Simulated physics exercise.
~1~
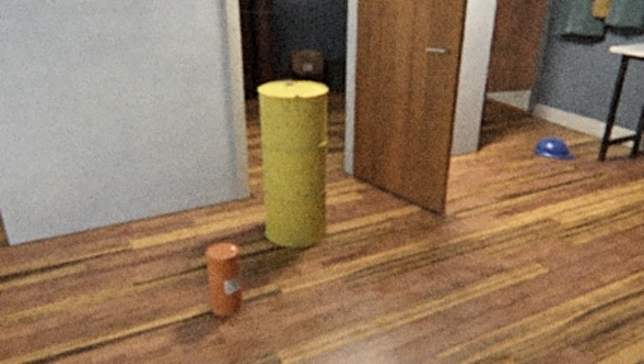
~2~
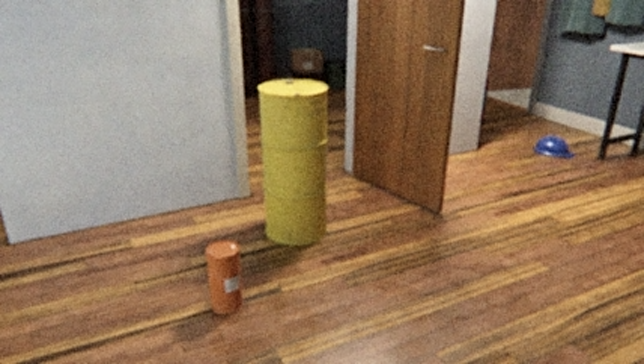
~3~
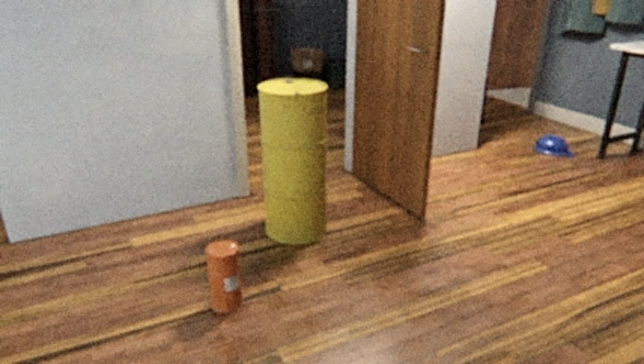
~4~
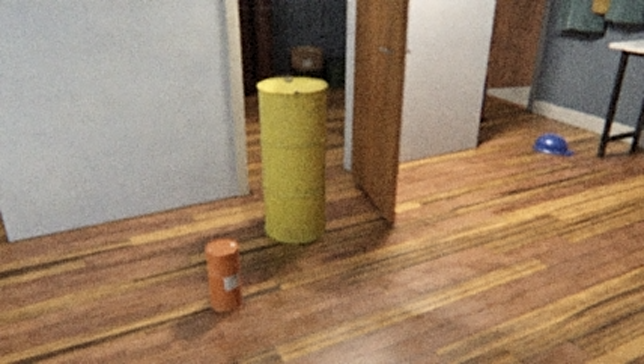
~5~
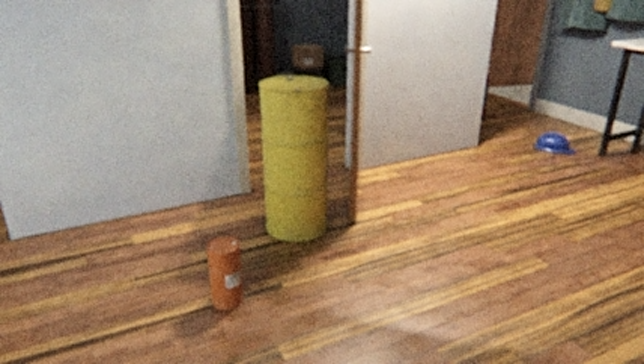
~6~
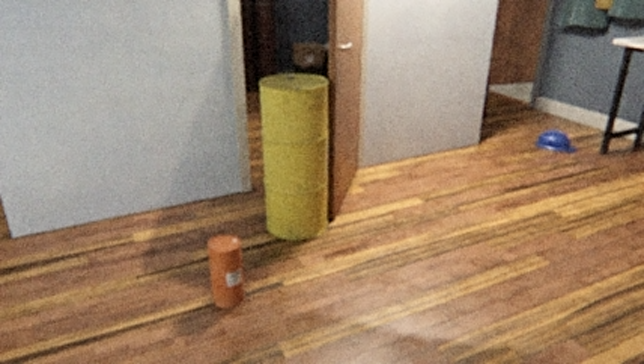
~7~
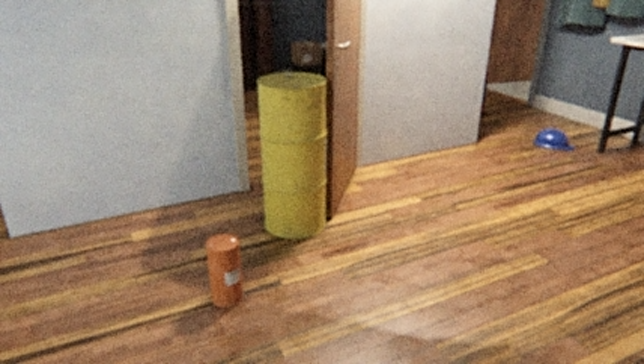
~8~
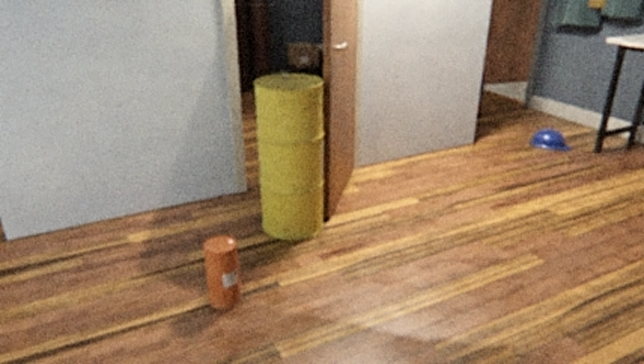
At the start, a brown wooden door stands wide open in a room with a wood floor, with a tall yellow drum to its left and a small orange canister nearer the viewer. The door holds almost still at first, then swings leftward, its face narrowing as more of the pale wall behind it shows. It turns edge-on and carries on a little further until its free edge reaches the right side of the drum. There it stops, blocked and still partly open. The drum and canister stay where they are, and no one is seen pushing.
